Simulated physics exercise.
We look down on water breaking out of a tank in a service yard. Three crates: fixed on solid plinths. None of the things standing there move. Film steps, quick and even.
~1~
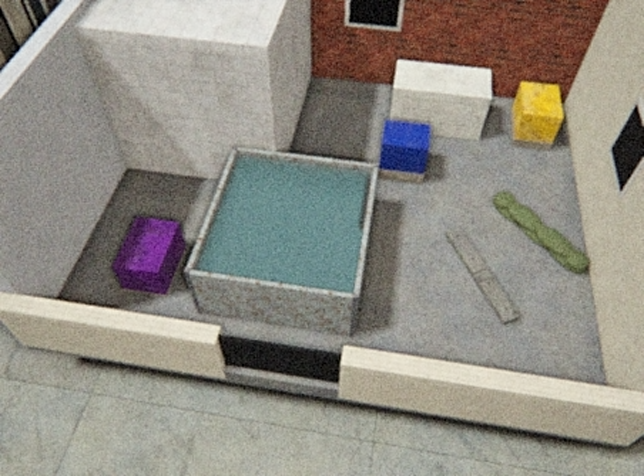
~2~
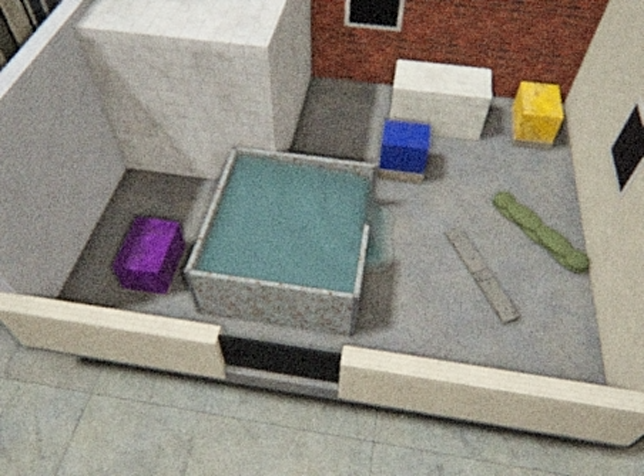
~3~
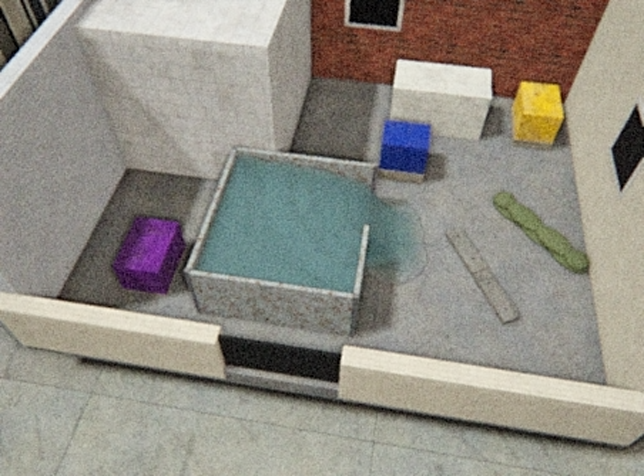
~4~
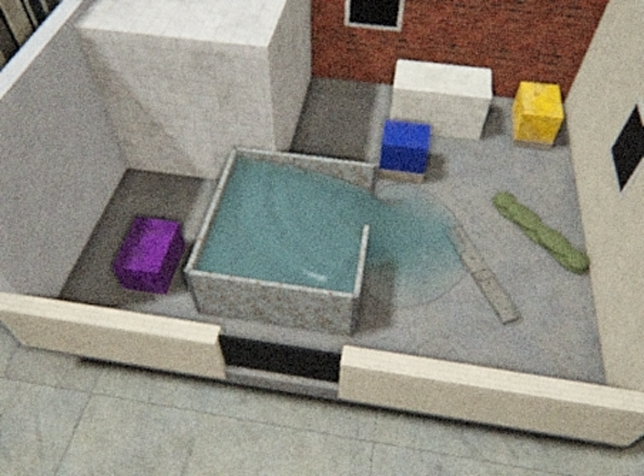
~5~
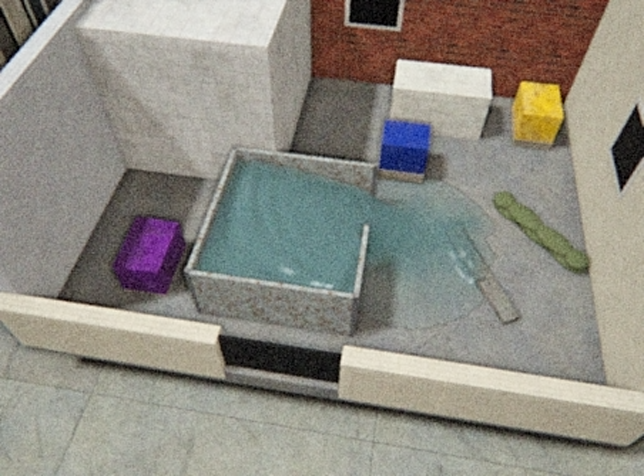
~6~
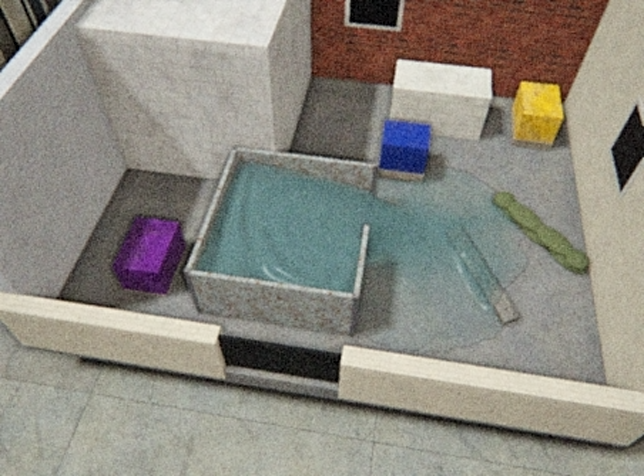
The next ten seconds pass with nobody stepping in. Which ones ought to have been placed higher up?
In the end: The yellow crate gets soaked; the blue crate stays dry; the purple crate gets soaked.
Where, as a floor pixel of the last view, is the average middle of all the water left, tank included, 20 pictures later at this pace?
I'd say around (421, 252).
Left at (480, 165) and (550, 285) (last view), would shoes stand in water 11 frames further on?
Swamped, then swamped.
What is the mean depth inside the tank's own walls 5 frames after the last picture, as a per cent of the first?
68 percent or thereabouts.
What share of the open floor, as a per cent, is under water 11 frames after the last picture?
About 50 per cent.
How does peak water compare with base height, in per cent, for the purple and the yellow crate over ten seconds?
Roughly 250 per cent for the first, 220 per cent for the second.
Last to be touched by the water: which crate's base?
I'd say the purple-painted one is last.
A moment on, water covers 45 % of the floor; the yellow crate water round its plinth, the blue crate water round its plinth, the purple crate not reached.
Next, water covers 50 % of the floor; the yellow crate water round its plinth, the blue crate water round its plinth, the purple crate not reached.
Then, water covers 60 % of the floor; the yellow crate water round its plinth, the blue crate water round its plinth, the purple crate not reached.
Later, water covers 90 % of the floor; the yellow crate water round its plinth, the blue crate water round its plinth, the purple crate water round its plinth.
In the end, water covers 100 % of the floor; the yellow crate was topped, the blue crate stayed above the water, the purple crate was topped.
